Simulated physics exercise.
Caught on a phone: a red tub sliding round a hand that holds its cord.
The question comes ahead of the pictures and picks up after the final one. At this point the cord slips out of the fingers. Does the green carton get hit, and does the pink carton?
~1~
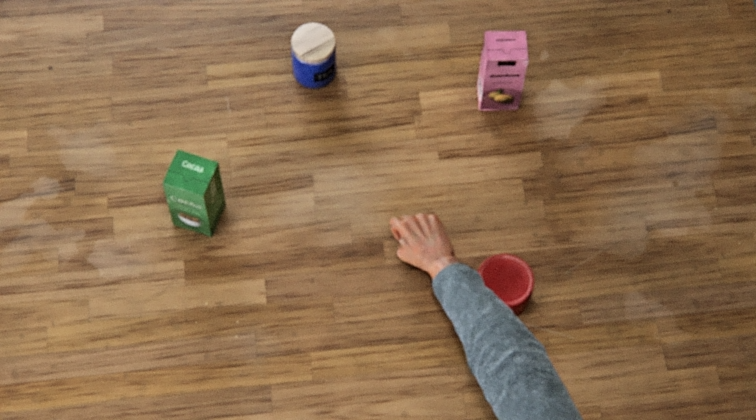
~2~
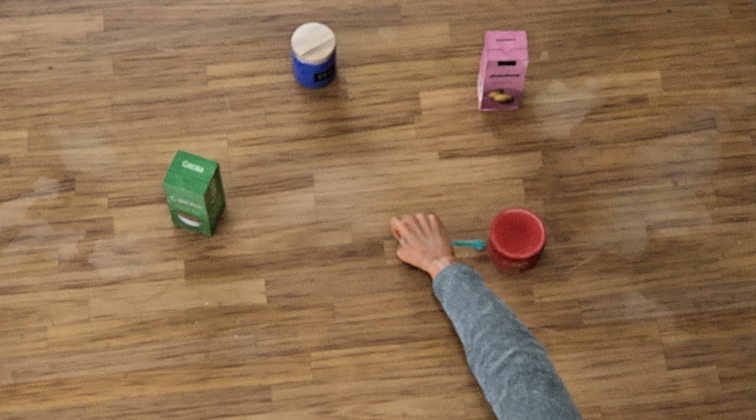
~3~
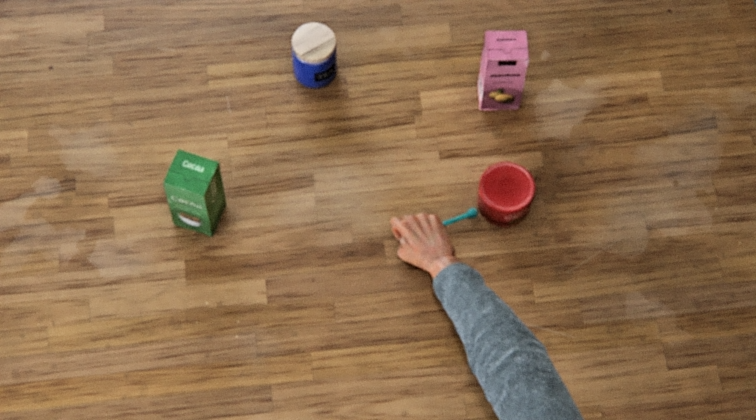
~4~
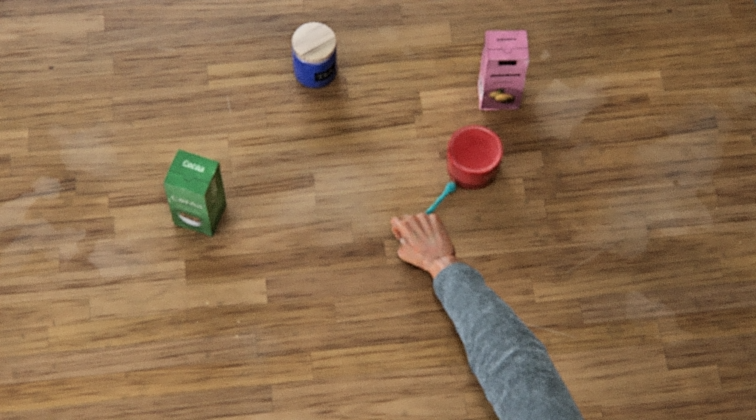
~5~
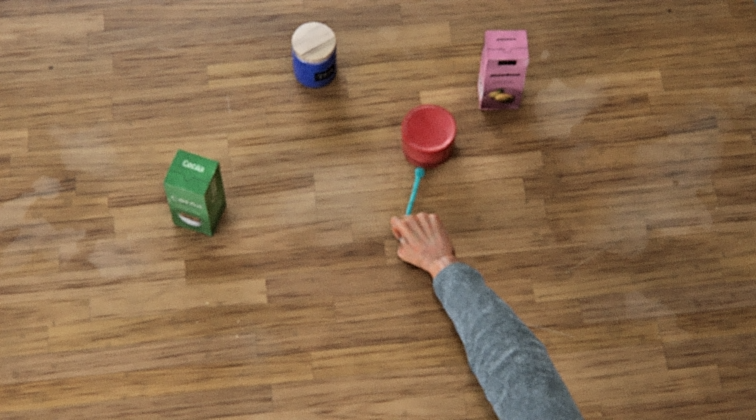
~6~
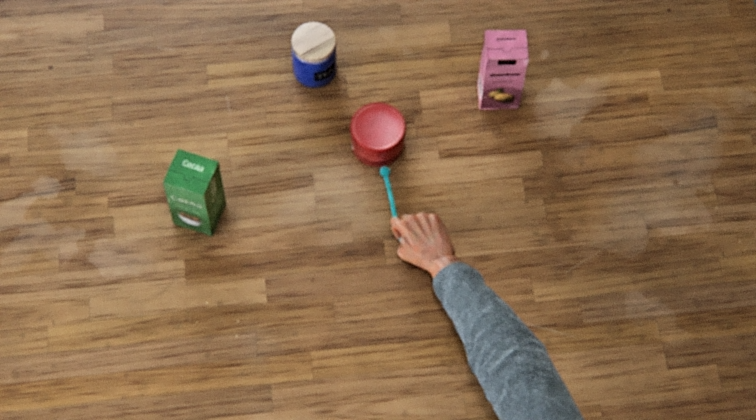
Answer: The green carton gets hit, the pink carton stays clear.
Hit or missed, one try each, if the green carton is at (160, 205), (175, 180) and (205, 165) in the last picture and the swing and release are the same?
Log - trial 1: Collision; trial 2: Collision; trial 3: Collision.
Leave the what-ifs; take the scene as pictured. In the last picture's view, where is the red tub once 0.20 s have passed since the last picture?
Around (221, 179).
Then, 0.08 s on from there, tub near (287, 166).
Then, 0.20 s on from there, tub near (221, 179); green carton pushed aside.
In the end, tub near (212, 174); green carton knocked over. The green carton takes the knock and the pink carton stays untouched.
